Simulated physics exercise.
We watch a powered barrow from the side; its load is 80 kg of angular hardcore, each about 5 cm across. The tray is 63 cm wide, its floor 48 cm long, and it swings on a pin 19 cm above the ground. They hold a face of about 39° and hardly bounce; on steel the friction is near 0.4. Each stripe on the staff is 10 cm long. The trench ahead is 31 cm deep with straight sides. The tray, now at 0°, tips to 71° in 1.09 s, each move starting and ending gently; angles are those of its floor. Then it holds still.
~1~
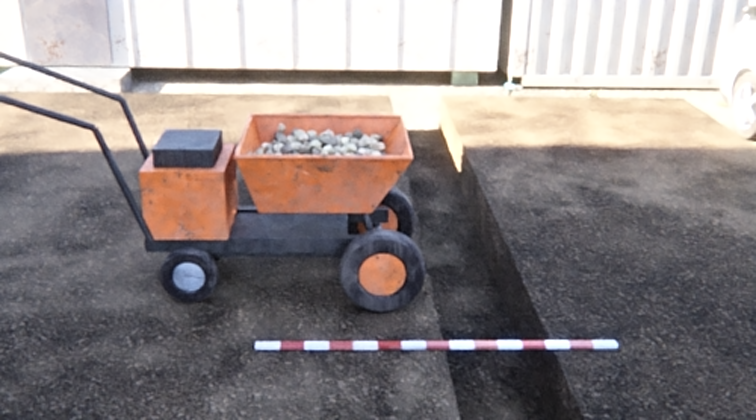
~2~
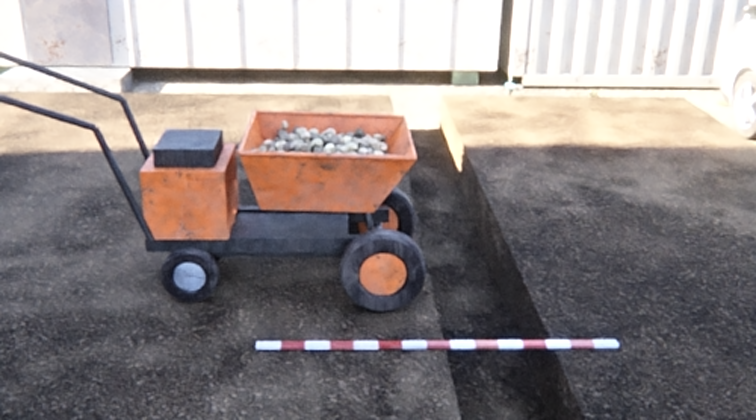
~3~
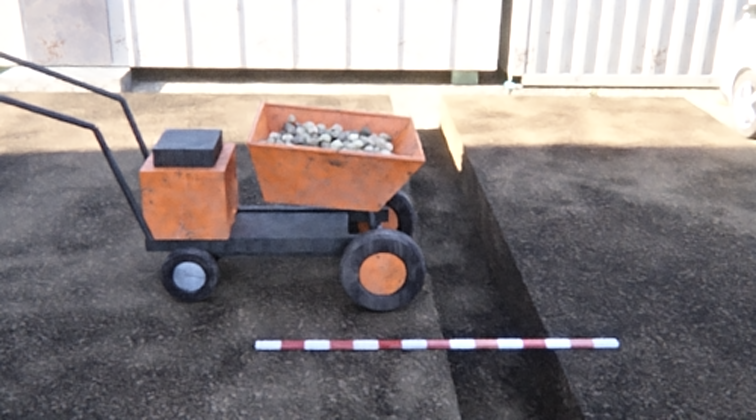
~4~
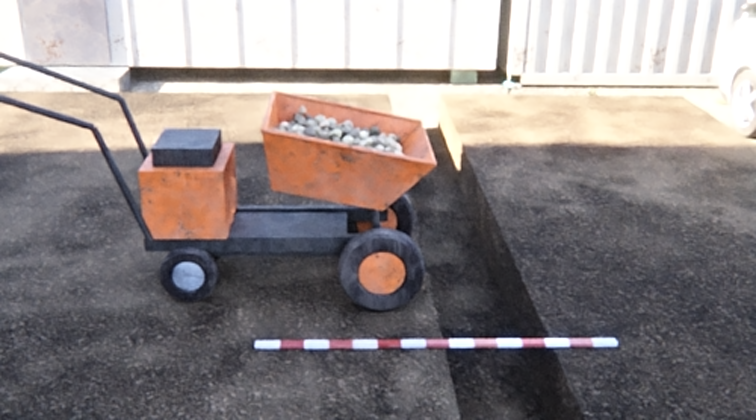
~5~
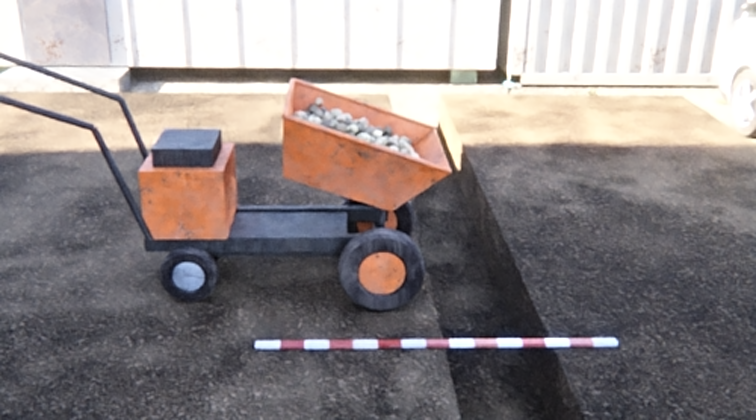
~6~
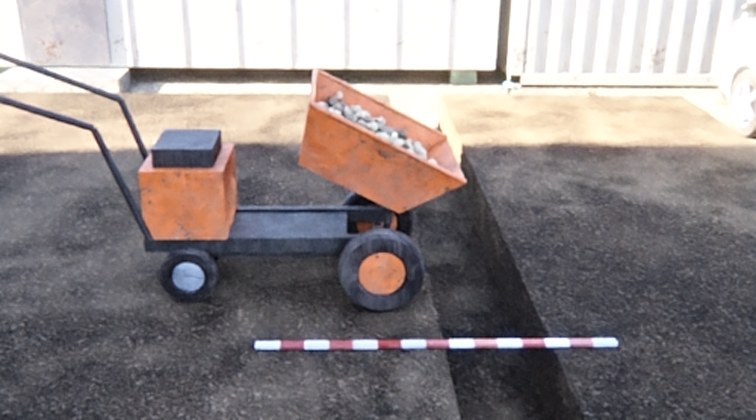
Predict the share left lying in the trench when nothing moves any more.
Some 34 per cent of it.
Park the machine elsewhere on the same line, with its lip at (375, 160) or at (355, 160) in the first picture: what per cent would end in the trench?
About 55 and 55 per cent.
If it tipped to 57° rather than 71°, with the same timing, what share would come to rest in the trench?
It would be near 5 per cent.
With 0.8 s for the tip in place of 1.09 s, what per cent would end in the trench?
It would be near 30 per cent.
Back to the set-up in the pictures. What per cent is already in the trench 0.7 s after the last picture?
About 10 per cent by then.
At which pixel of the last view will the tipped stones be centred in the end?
Their middle is at about (513, 320).
Then, 0.4 s after the last picture the floor is at 60°, 100 % in the tray; the foremost stones are at (491, 211).
Then, 0.7 s after the last picture the floor is at 71°, 85 % in the tray, 8 % in the trench, 7 % past the trench; the foremost stones are at (568, 289).
Then, 1.1 s after the last picture the floor is at 71°, 60 % in the tray, 17 % in the trench, 24 % past the trench; the foremost stones are at (628, 277).
Then, 3.0 s after the last picture the floor is at 71°, 42 % in the tray, 34 % in the trench, 24 % past the trench; the foremost stones are at (650, 270).
